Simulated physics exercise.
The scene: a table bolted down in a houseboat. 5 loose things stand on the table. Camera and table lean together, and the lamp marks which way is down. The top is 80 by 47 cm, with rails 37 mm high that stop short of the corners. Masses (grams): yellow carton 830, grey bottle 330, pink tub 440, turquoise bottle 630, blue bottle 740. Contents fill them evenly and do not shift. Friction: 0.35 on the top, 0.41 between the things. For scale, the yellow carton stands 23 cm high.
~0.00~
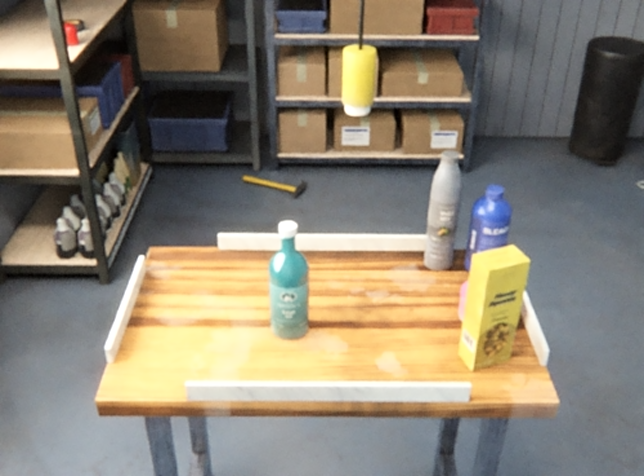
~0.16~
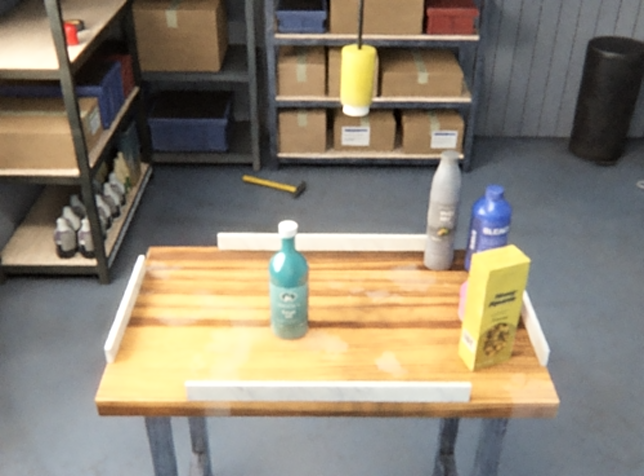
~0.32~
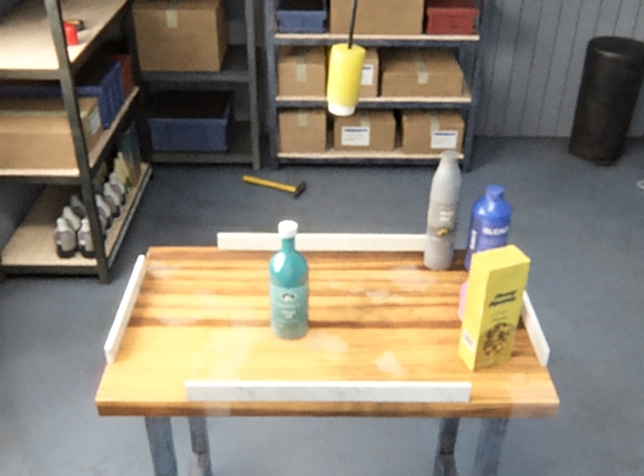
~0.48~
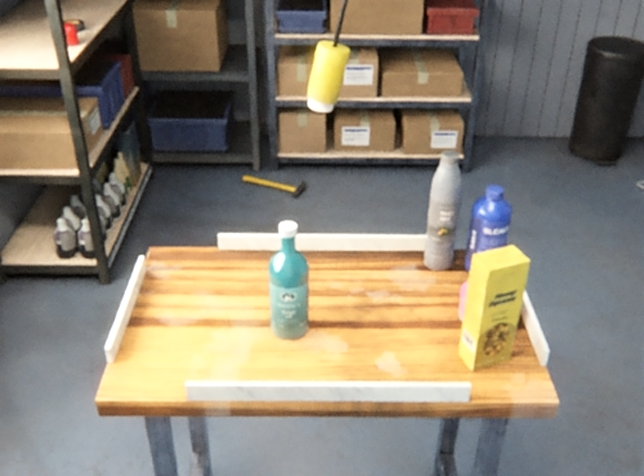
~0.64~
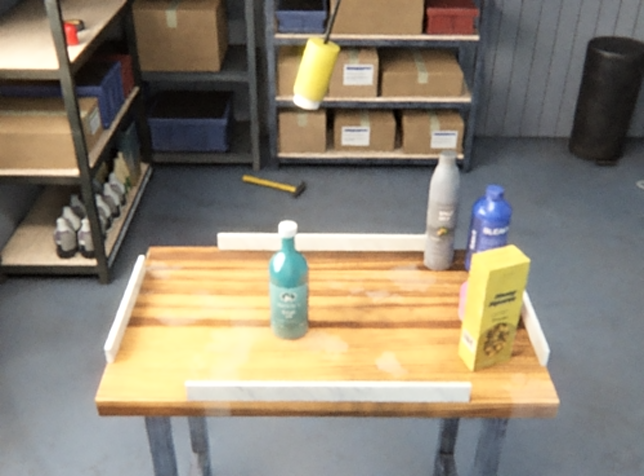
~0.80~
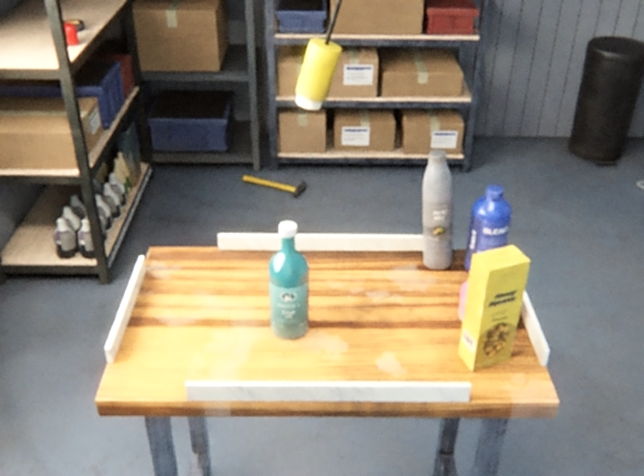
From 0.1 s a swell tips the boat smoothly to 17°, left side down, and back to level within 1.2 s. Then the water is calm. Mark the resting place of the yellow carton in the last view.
Resting place of the yellow carton: (492, 310).
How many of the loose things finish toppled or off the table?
In all, 1.
After 1.10 s, floor tilted 4°, left side down; grey bottle 55° off its base.
After 1.20 s, floor tilted 1°, left side down; grey bottle on its side.
In the end (1.8 s), toppled on the table, grey bottle; the other 4 under 5 cm from the start. In the last view, yellow carton near (492, 310).
